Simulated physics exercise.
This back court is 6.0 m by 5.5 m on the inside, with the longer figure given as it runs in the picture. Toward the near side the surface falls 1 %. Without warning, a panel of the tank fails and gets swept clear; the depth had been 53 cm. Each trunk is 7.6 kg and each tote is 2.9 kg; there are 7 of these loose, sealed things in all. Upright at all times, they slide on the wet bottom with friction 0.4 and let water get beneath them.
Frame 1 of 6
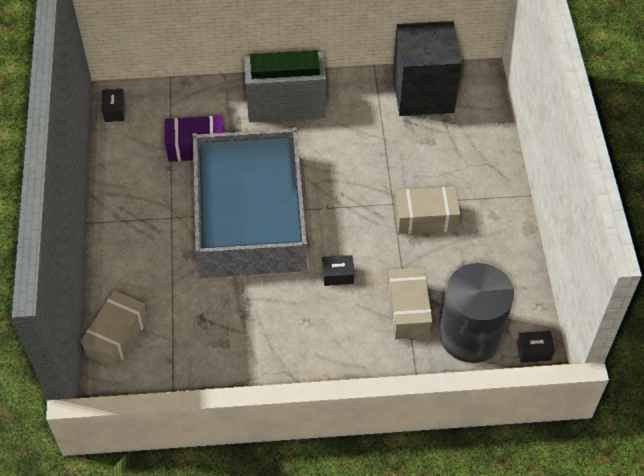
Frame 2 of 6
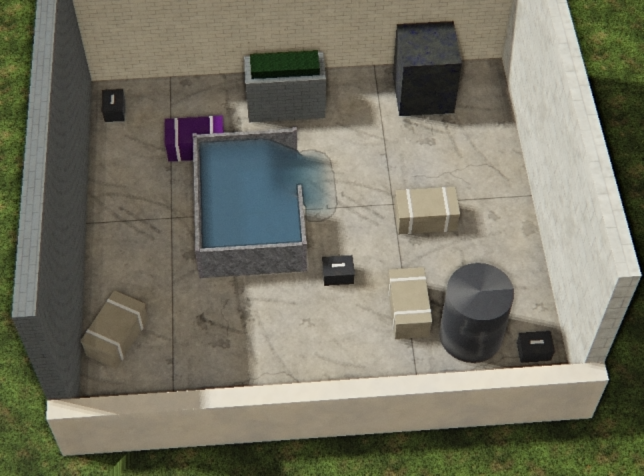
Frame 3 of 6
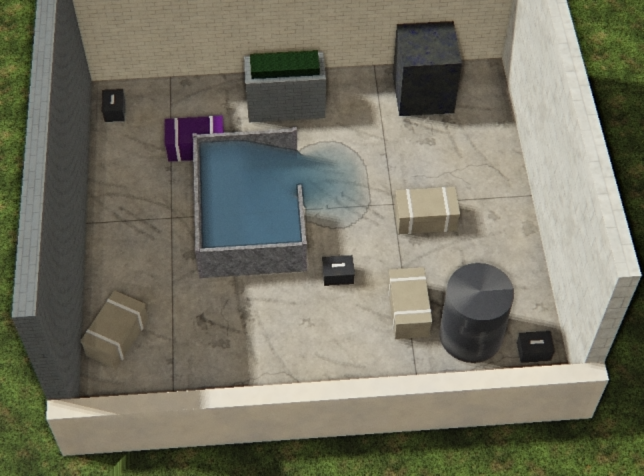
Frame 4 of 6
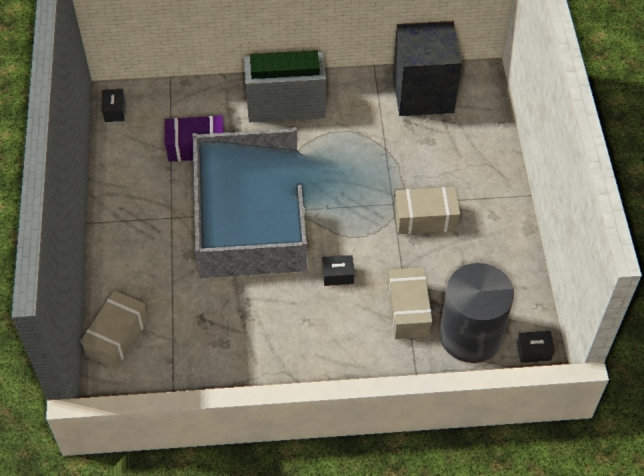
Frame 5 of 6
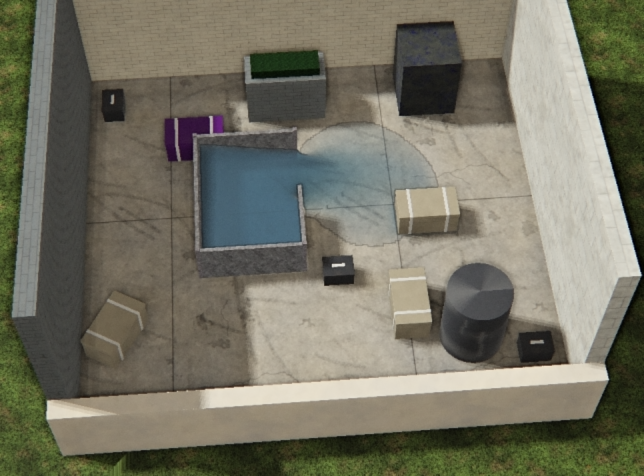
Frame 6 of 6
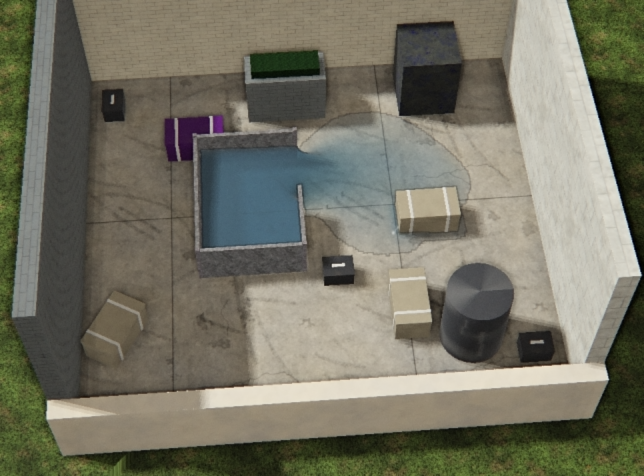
In a walled court, water pours from a tank's open side and spreads around a tan trunk.
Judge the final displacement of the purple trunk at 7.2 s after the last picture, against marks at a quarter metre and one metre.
It'll be roughly where it started.
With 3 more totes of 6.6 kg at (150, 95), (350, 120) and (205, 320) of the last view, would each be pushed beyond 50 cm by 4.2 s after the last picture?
In the order listed: Behind the line; across the line; behind the line.
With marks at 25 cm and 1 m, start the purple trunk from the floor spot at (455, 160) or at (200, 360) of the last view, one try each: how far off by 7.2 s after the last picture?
Respectively: It is shoved a long way; it edges along somewhat.
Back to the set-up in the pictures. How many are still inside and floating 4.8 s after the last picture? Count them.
Answer: 2.
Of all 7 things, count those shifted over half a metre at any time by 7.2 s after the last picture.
The answer here is 4.
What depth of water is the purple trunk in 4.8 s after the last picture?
Somewhere close to 0 cm.
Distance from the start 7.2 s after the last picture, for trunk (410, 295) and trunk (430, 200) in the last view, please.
In that order: 250 cm, 200 cm.
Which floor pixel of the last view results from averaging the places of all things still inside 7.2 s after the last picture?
Near (231, 266).
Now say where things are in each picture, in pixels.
In the first picture, the purple trunk at (194, 130), on the bottom; 2.3 m2 under water; 0 of 7 have shifted.
In the second picture, the purple trunk at (194, 130), on the bottom; water covers 2.8 m2; 0 of 7 have shifted.
In the third picture, the purple trunk at (194, 130), on the bottom; 3.4 m2 under water; 0 of 7 have shifted.
In the fourth picture, the purple trunk at (194, 130) rests on the ground; 4.2 m2 under water; 0 of 7 have shifted.
In the fifth picture, the purple trunk at (194, 130), on the bottom; water covers 5.2 m2; 0 of 7 have shifted.
In the sixth picture, the purple trunk at (194, 130) rests on the ground; water covers 6.2 m2; 0 of 7 have shifted.
Then, 0.9 s after the last picture the purple trunk is near (194, 130), 0.0 m from its start, aground; 1 afloat.
Then, 2.8 s after the last picture the purple trunk is near (194, 130), 0.0 m from its start, aground; 1 afloat.
Then, 4.8 s after the last picture the purple trunk is near (194, 130), 0.0 m from its start, aground; 2 afloat.
Then, 7.2 s after the last picture the purple trunk is near (194, 130), 0.0 m from its start, aground; 3 afloat.
